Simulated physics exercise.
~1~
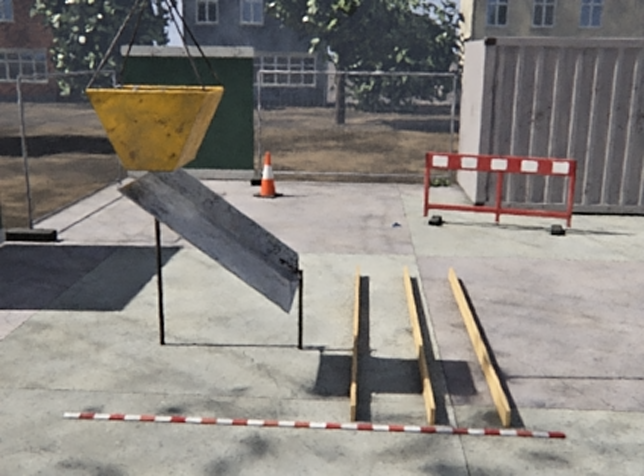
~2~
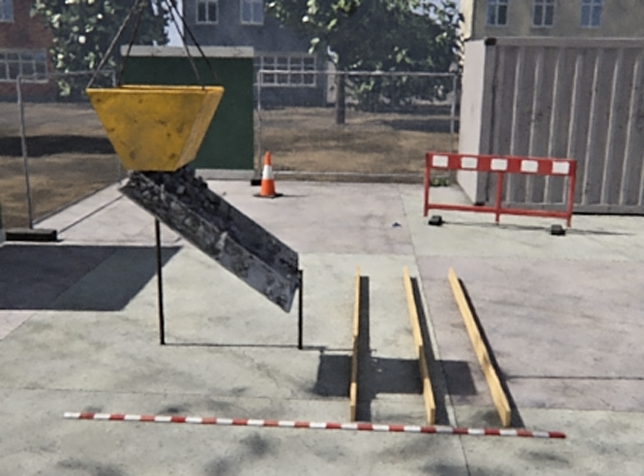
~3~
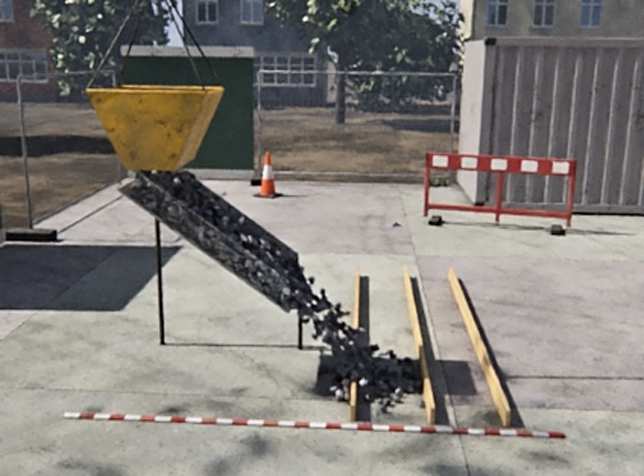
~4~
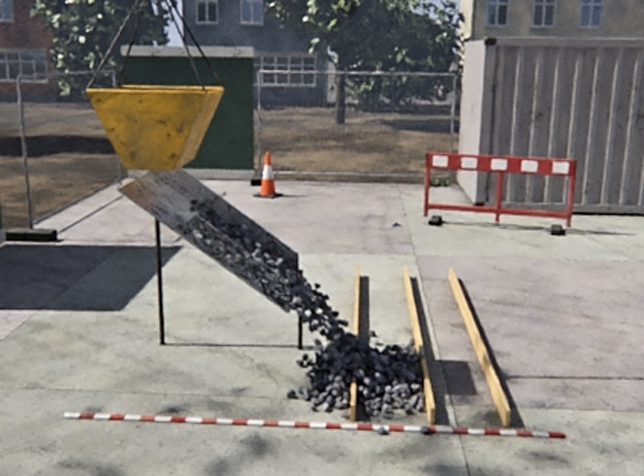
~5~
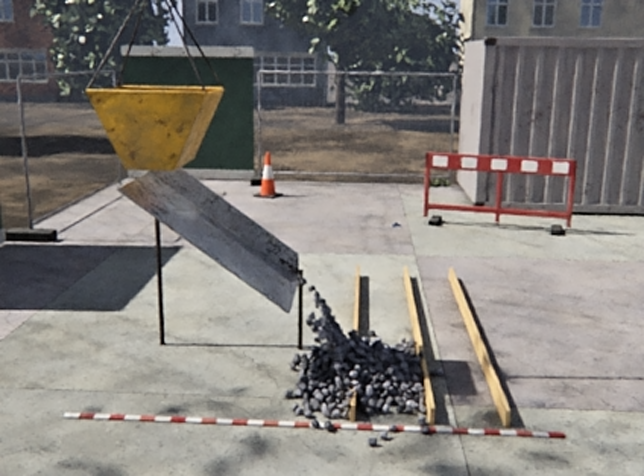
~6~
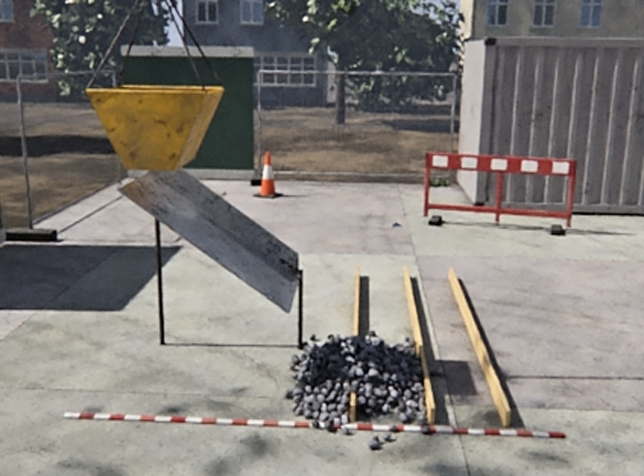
A yellow hopper drops dark stones down a sloping steel slide into a heap around the left plank.
